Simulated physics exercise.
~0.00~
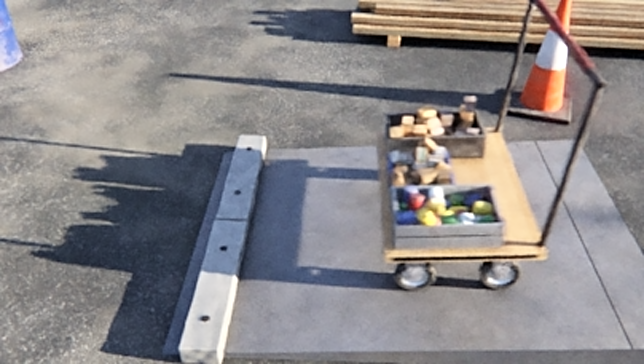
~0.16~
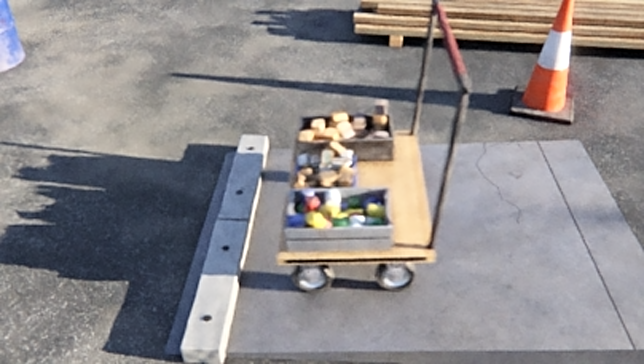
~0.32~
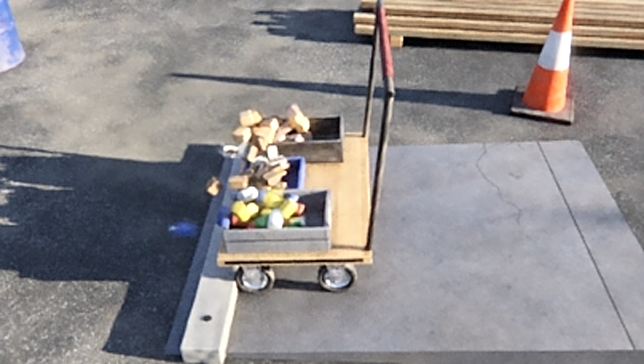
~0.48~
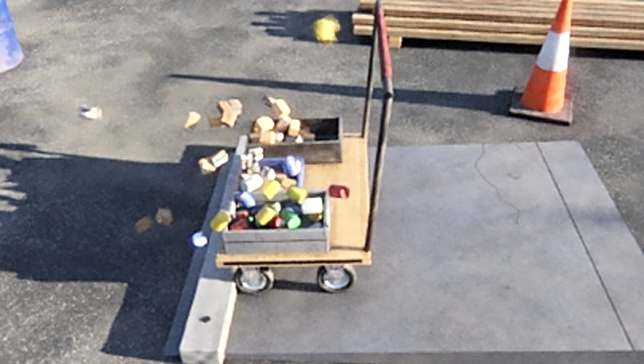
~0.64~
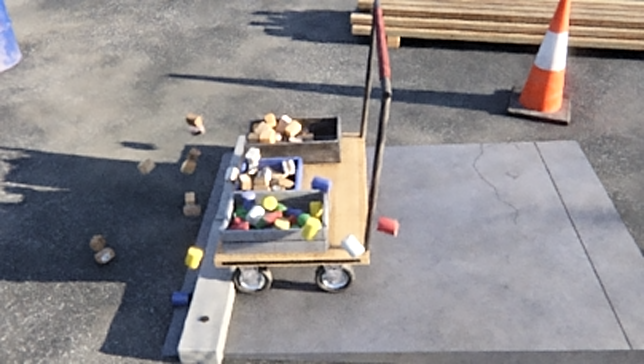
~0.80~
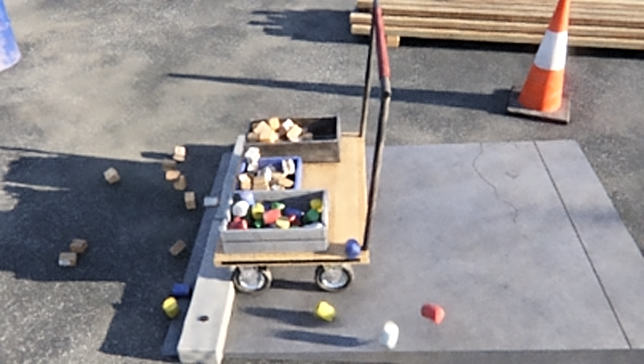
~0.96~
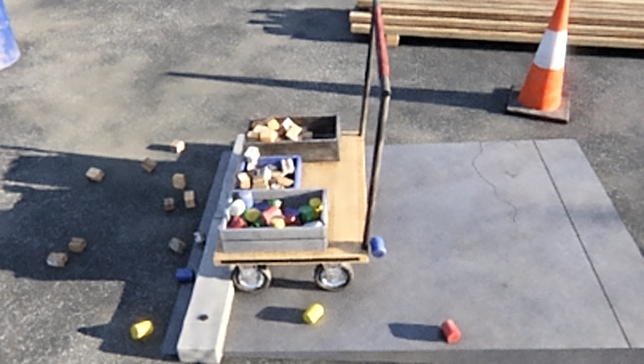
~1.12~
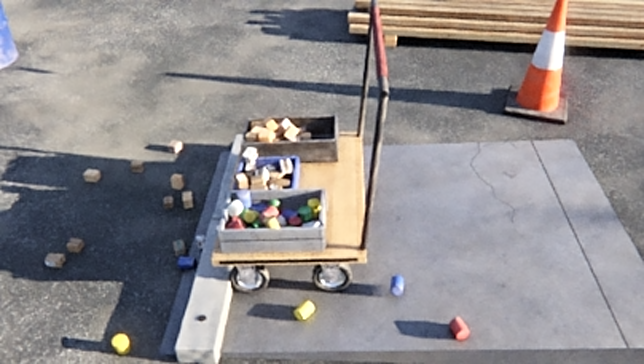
In this clip, a flatbed trolley carrying three open trays of small items rolls left across a grey slab and stops against a raised kerb, flinging blocks and colourful pieces out, which scatter over the ground and slab while the trays stay on the deck, still partly filled.
